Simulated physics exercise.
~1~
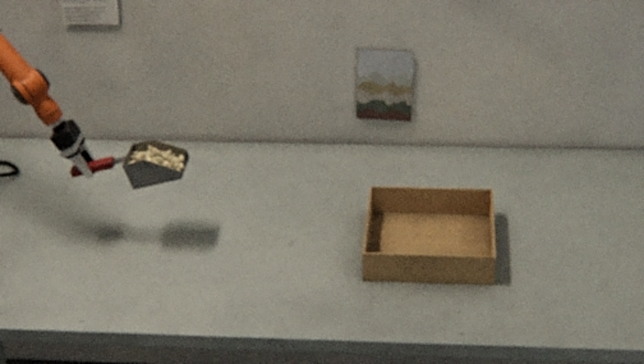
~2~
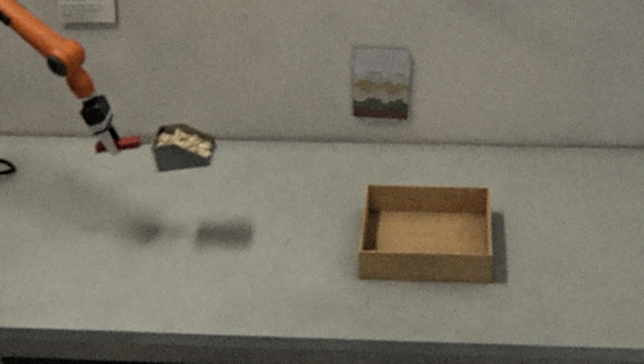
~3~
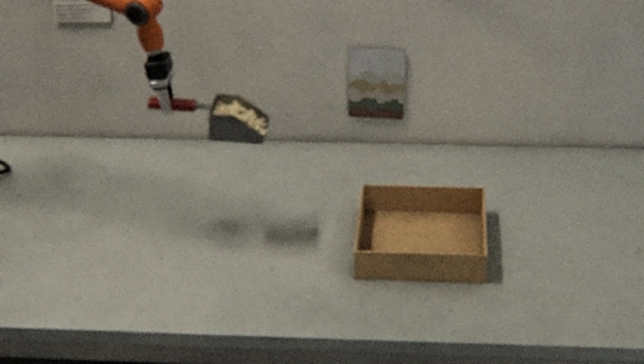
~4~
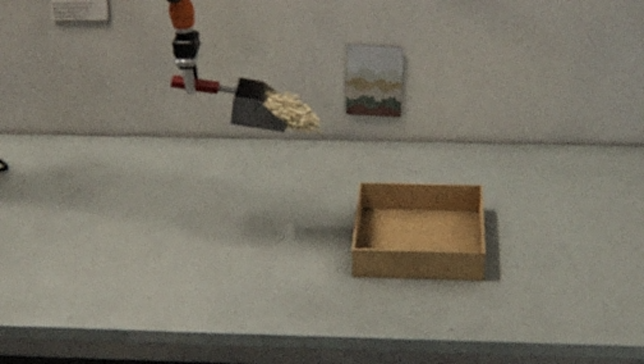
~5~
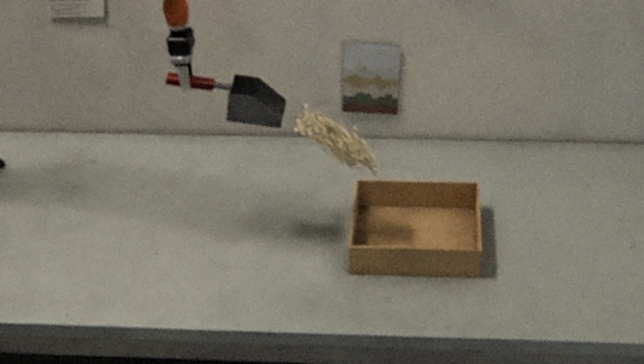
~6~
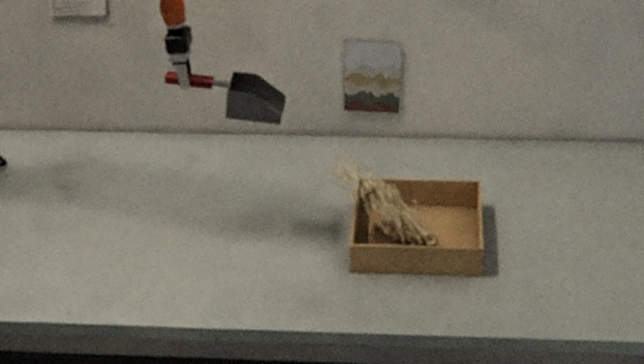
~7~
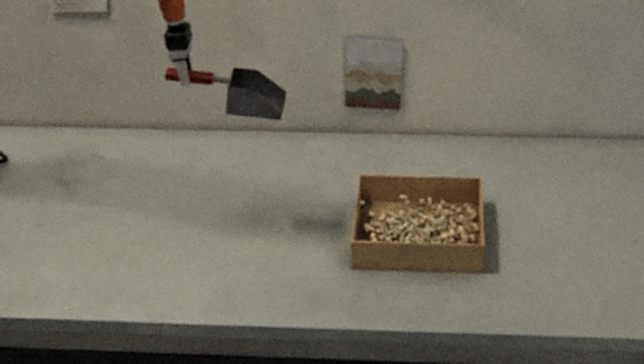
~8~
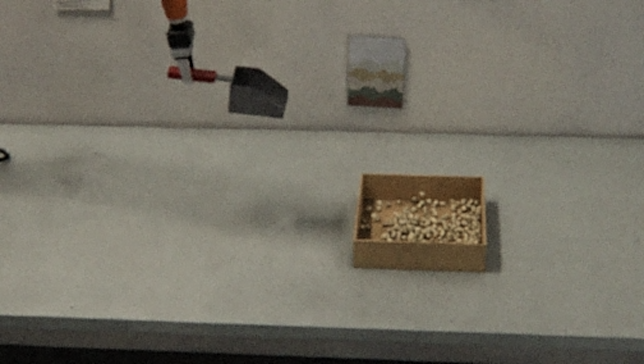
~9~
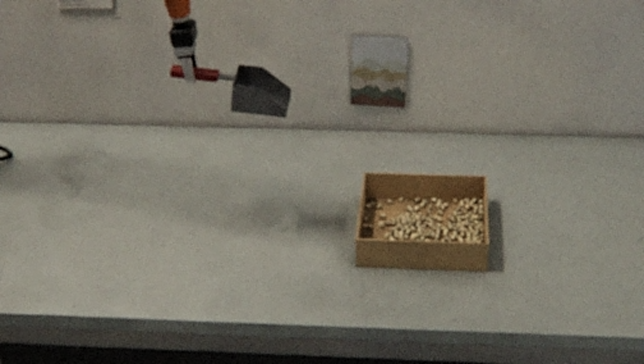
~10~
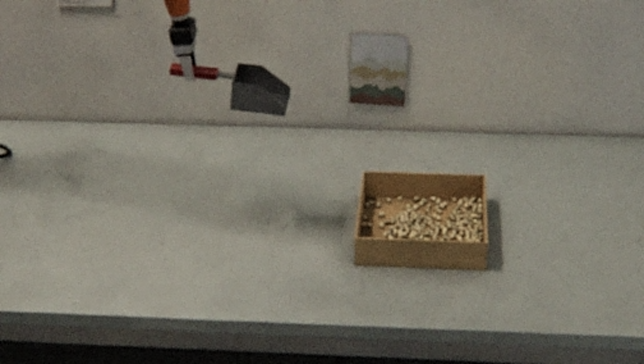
On a grey tabletop against a pale wall, an orange robot arm carries a dark scoop of dried beans to the right and upward, then tips it, sending the beans sliding out into an open wooden box, where they settle while the empty scoop hovers nearby.
